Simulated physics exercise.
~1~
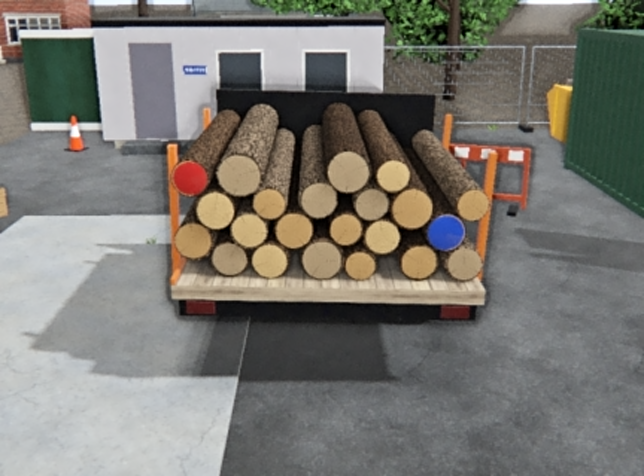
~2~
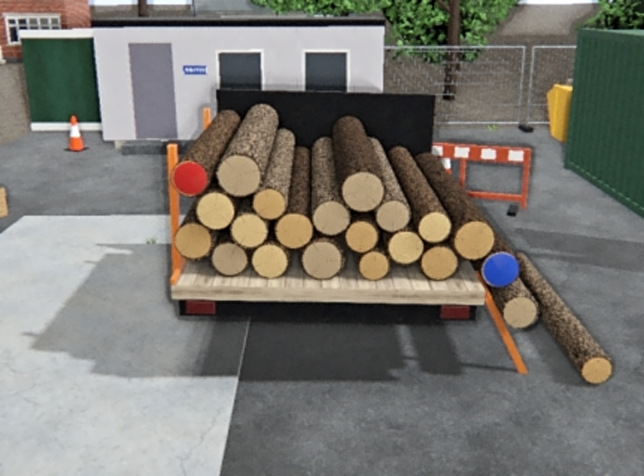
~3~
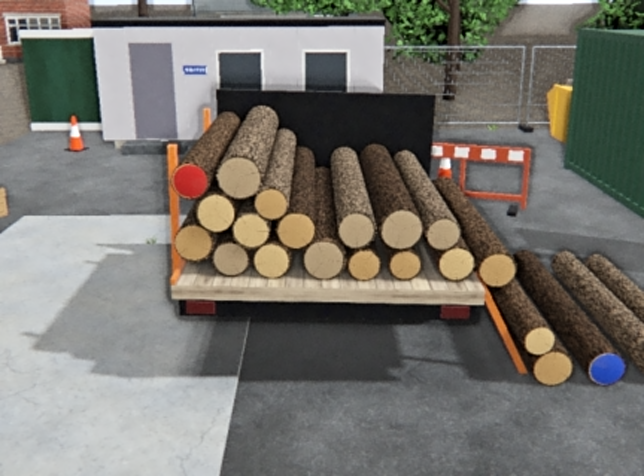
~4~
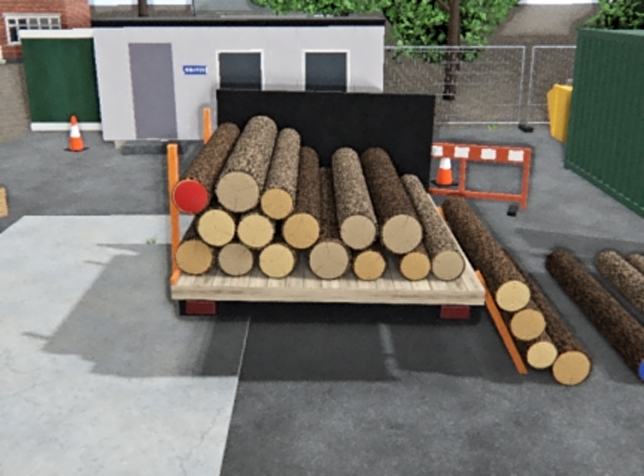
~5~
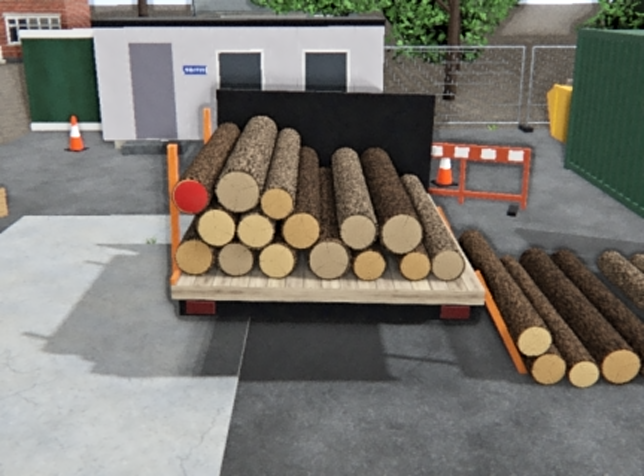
Logs spilled off the right side of a parked trailer as the orange posts there swung down, the blue-ended one rolling away across the ground and out of view, while the red-ended log stayed high on the left of the remaining pile.
